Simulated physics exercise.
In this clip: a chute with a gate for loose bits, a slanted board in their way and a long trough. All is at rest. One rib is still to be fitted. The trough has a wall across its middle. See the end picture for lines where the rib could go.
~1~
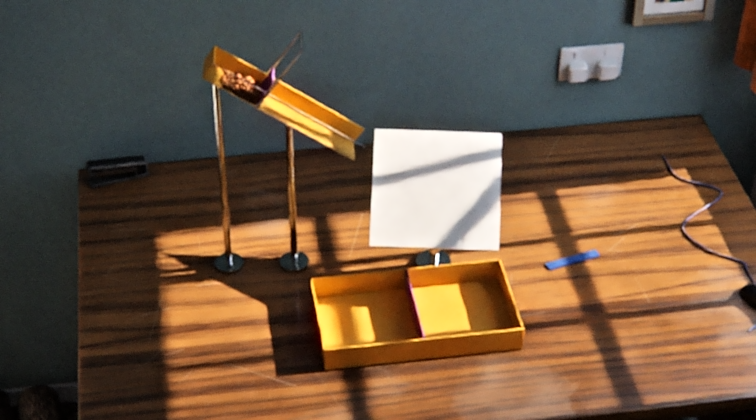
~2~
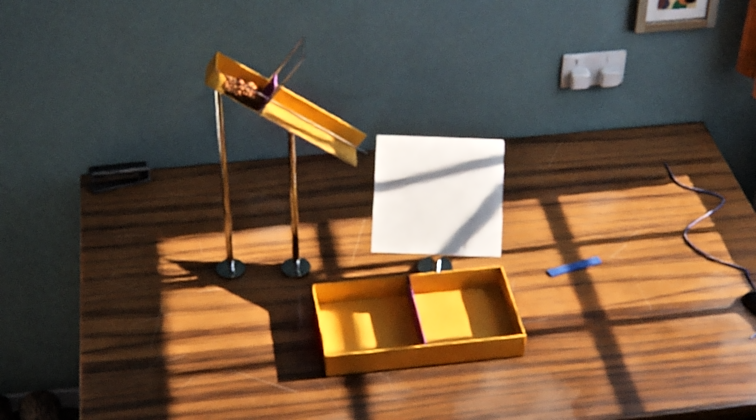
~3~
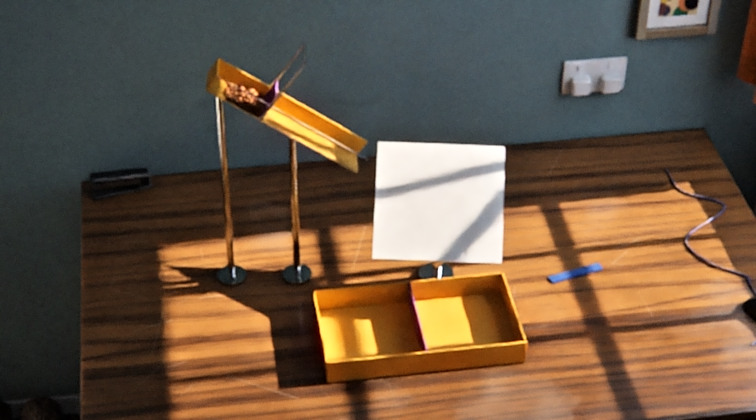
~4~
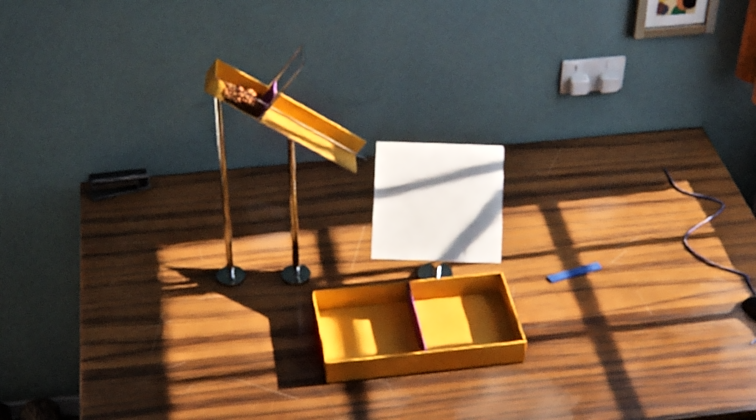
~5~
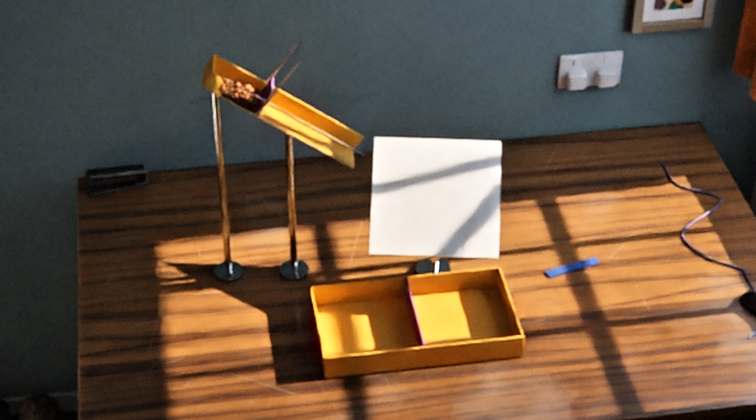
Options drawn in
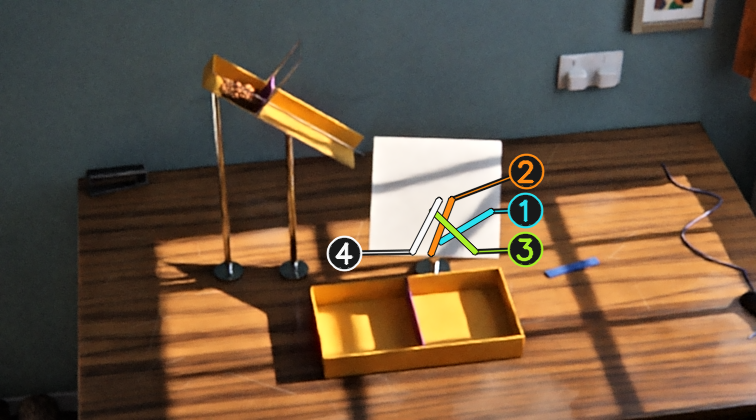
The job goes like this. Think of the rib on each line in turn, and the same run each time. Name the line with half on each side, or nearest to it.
Line 2.
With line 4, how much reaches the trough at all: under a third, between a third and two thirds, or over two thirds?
It is over two thirds.
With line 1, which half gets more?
Right.
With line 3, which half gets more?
The right half.
On the marked copy, line 1 from (491, 211) to (440, 241); line 2 from (451, 199) to (431, 253); line 3 from (432, 211) to (475, 251); line 4 from (439, 200) to (412, 251).
With 1, of what is caught, a small part in the left half, most in the right.
With 2, of what is caught, about half in the left half, about half in the right.
With 3, of what is caught, a small part in the left half, nearly all in the right.
With 4, of what is caught, most in the left half, about a quarter in the right.
